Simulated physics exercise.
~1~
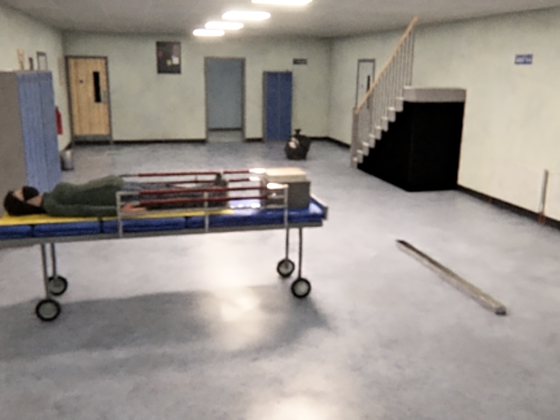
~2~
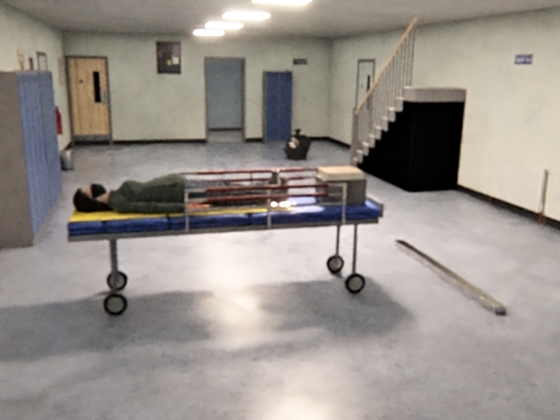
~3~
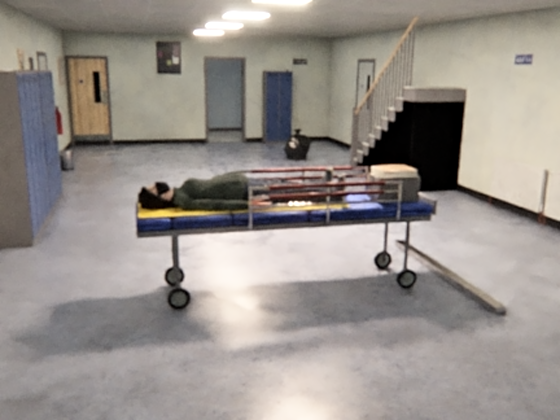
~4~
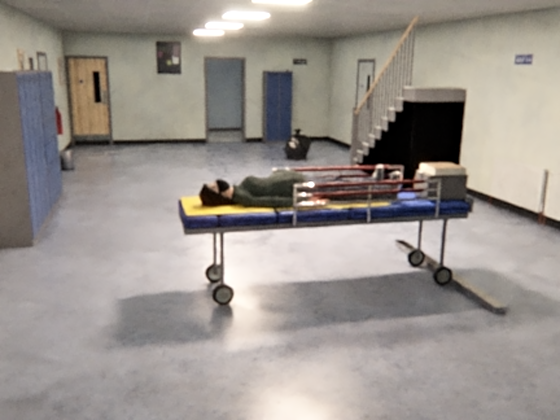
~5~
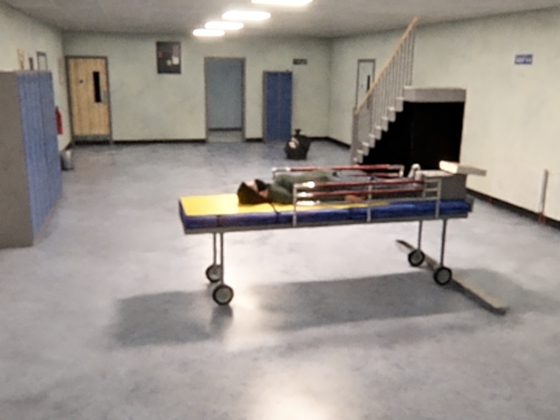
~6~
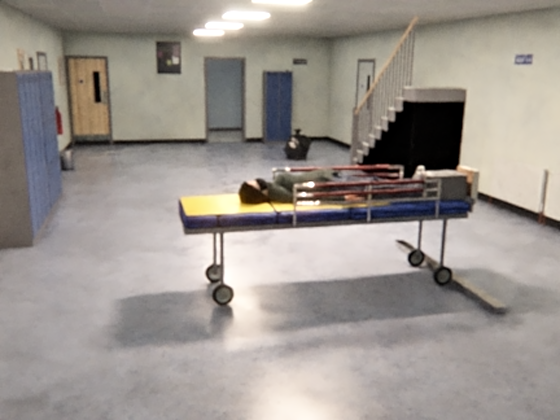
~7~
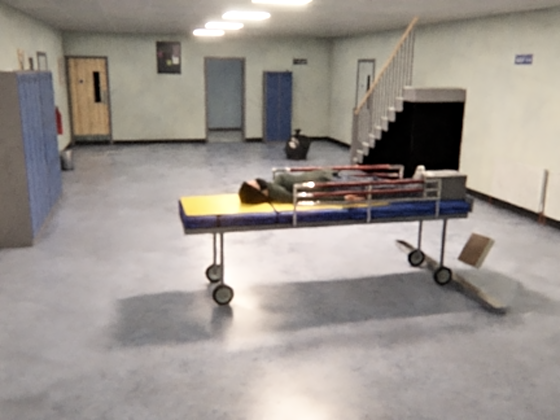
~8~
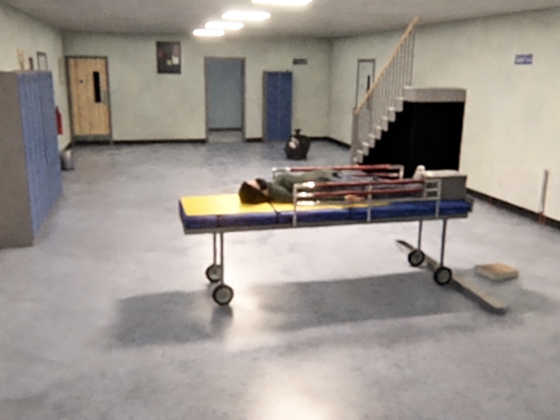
The clip opens on a person lying on a wheeled trolley in a wide room with lockers and a staircase, feet to the right, with a brown folder resting on a grey bag at the foot end. The trolley rolls right toward a long, low strip on the floor and stops abruptly there, staying level. The person slides a little farther toward the foot end, while the folder slips forward off the bag. It tips over the end and tumbles to the floor. Finally, the folder lies beside the strip, while the person and the bag remain on the motionless trolley.
